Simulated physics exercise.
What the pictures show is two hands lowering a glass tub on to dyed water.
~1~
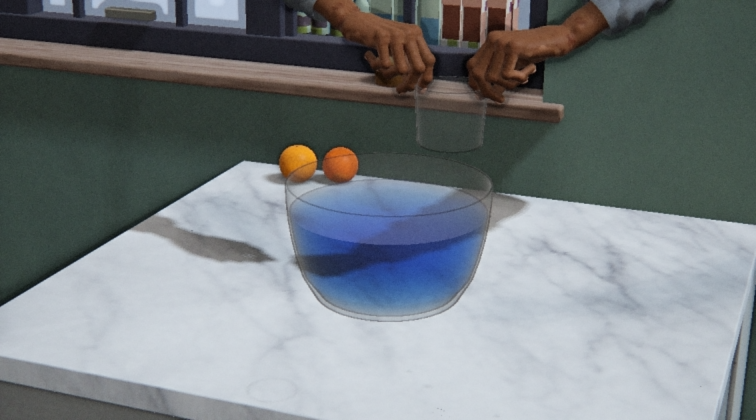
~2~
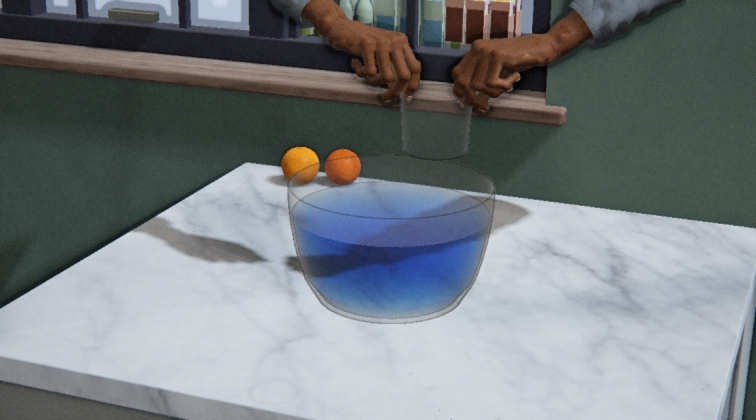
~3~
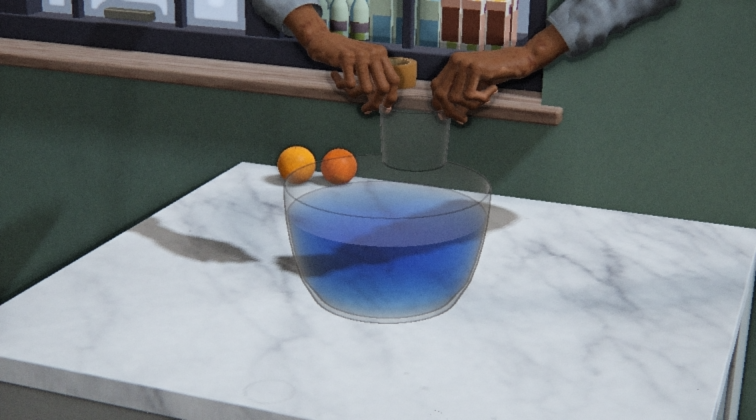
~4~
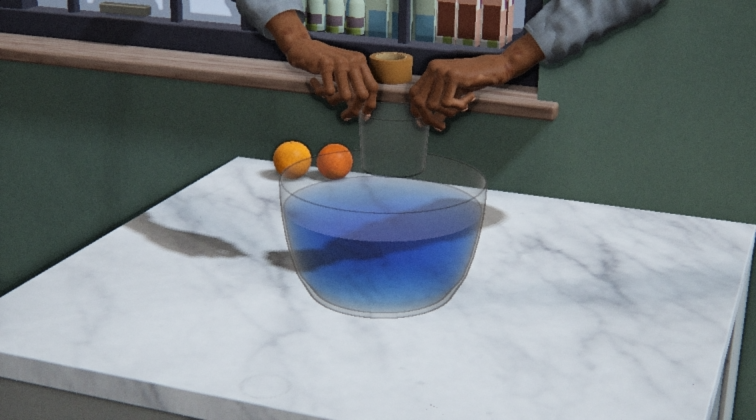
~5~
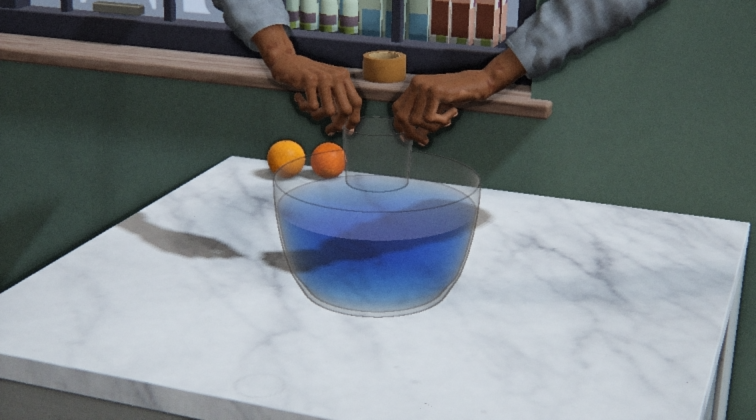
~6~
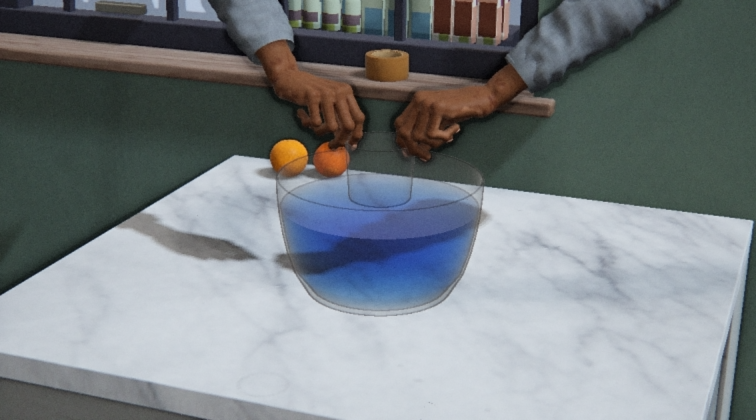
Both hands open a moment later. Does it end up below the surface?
No.
A moment on, the tub dips into the dyed water.
Further on, it bobs and steadies.
When it is over, the tub floats with about half of its side showing.
